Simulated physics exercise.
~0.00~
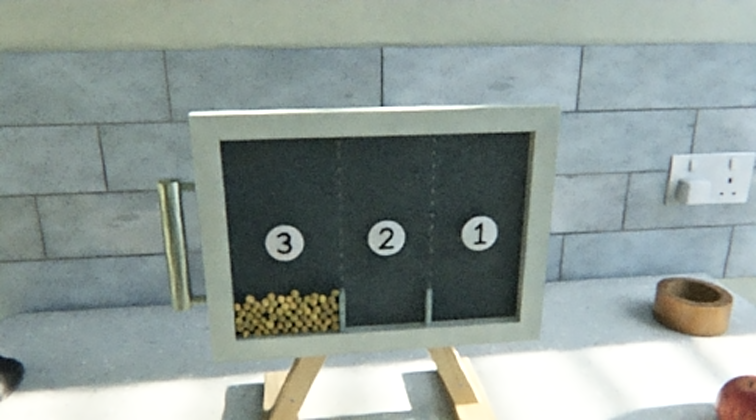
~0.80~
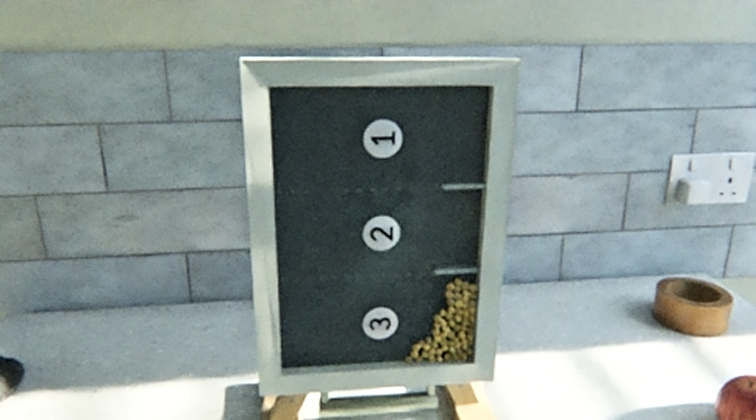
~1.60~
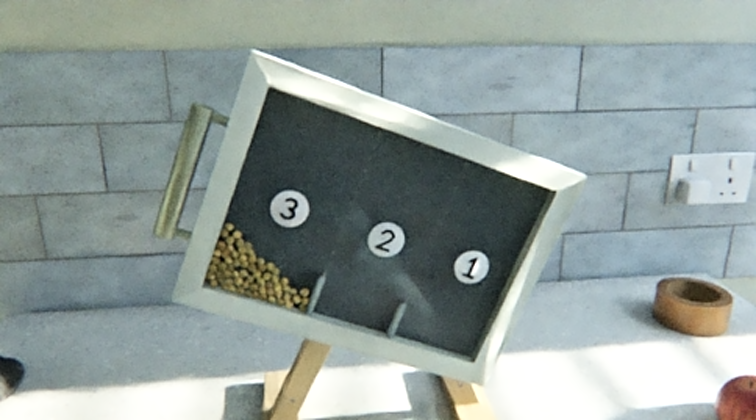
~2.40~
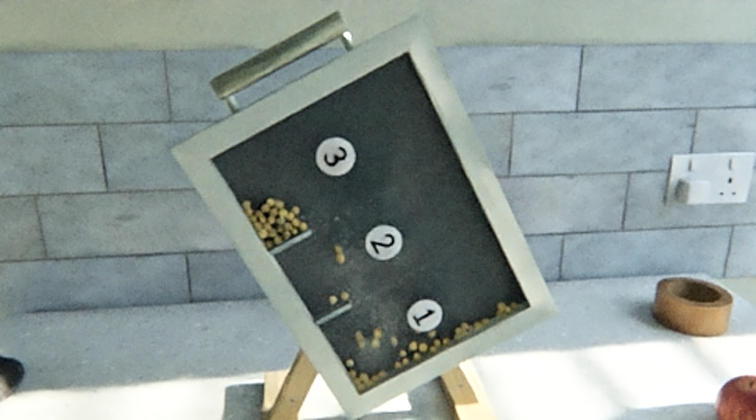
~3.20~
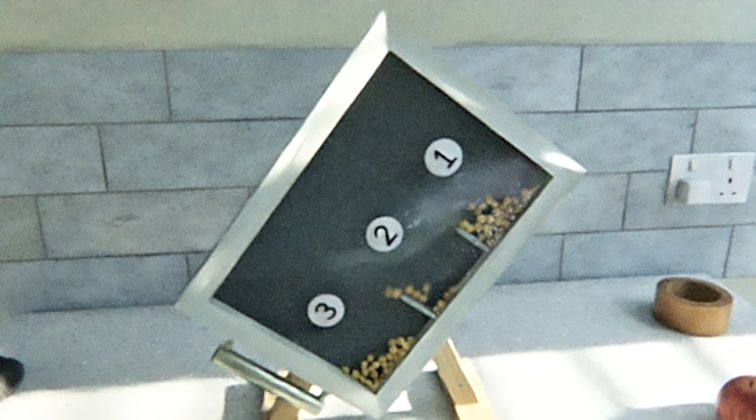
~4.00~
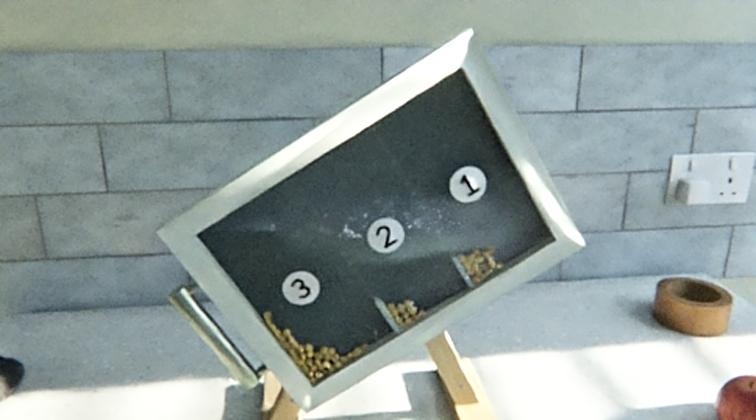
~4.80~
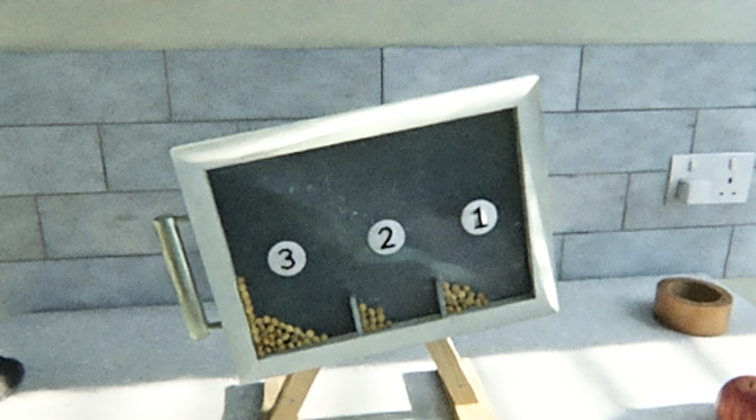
At first, a framed, see-through box with a dark back stands level on a wooden stand, its chickpeas all heaped in the left strip, marked three. It turns anticlockwise onto its end, and the chickpeas slump into the lower right corner, still in that strip. Then it swings back clockwise past level until its handle is high, and many spill past the short dividers towards strip one. It swings anticlockwise again, sending some sliding back towards strip three, then eases back towards level. It ends tilted slightly anticlockwise, with the biggest pile in strip three, a smaller one in strip one and the least in strip two.
